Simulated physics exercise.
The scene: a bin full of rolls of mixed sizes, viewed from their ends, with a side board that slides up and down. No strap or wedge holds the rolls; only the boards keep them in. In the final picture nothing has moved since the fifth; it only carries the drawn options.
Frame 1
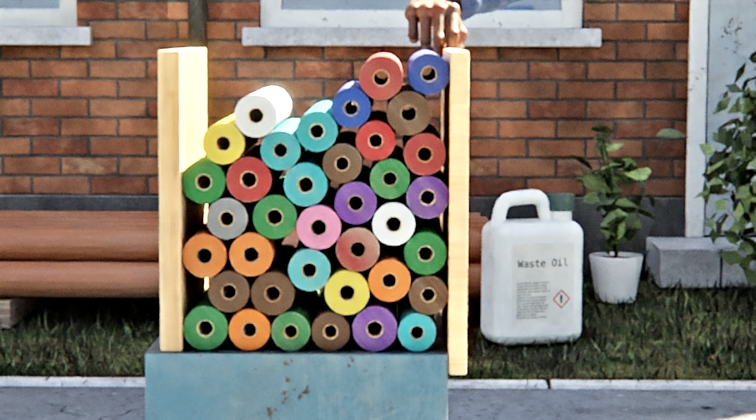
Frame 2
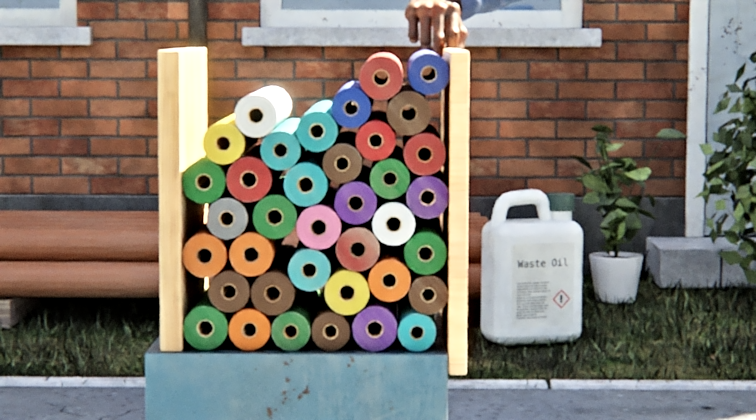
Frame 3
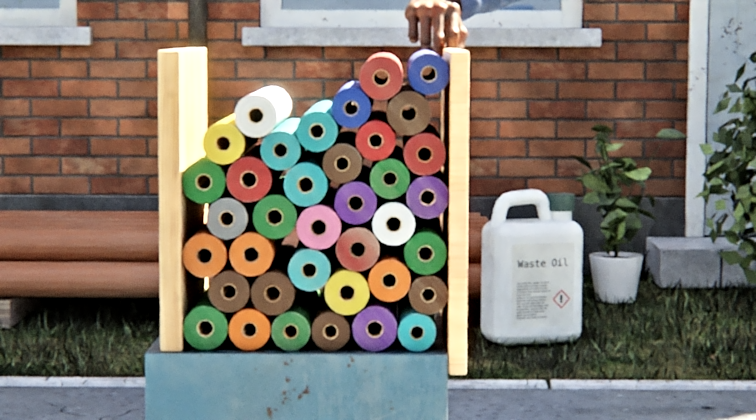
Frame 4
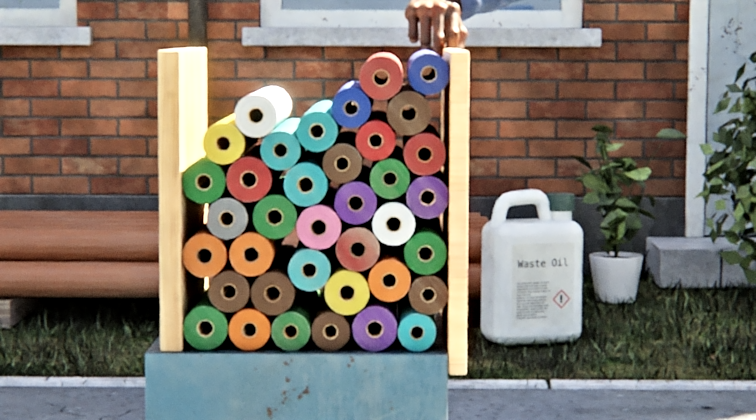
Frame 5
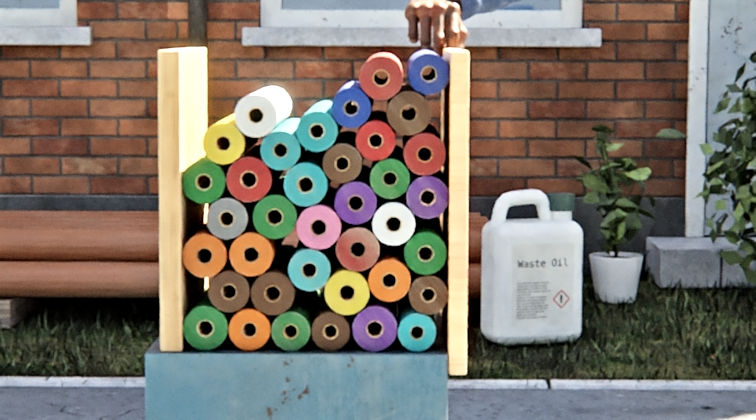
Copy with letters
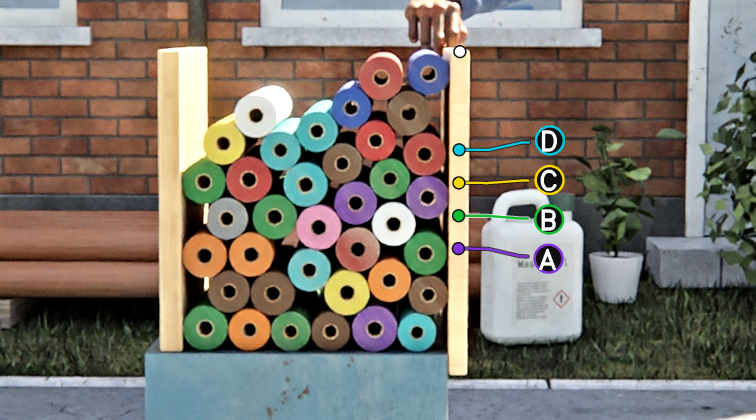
Outside a brick building, colourful rolls sat stacked end-on between two upright wooden boards, beside a white waste oil jug, while a hand stayed at the top of the right board and nothing visibly moved.
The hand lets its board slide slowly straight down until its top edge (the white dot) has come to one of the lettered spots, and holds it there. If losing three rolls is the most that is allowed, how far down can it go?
Mark C is as low as it can go.
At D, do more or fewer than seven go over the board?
Fewer than seven.
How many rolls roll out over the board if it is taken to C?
The count is one.
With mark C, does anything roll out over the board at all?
Yes.
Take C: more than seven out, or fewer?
It loses fewer than seven.
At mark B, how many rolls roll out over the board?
At B the number is four.
On the copy, A at (458, 248); B at (458, 216); C at (459, 183); D at (459, 150); the white dot at (460, 52).
On C. First, top of the board (450, 113).
Then, top of the board (450, 181).
Finally, top of the board (450, 182), one out over the board.
By contrast, A more than three out over the board; B four out over the board; D none out over the board.
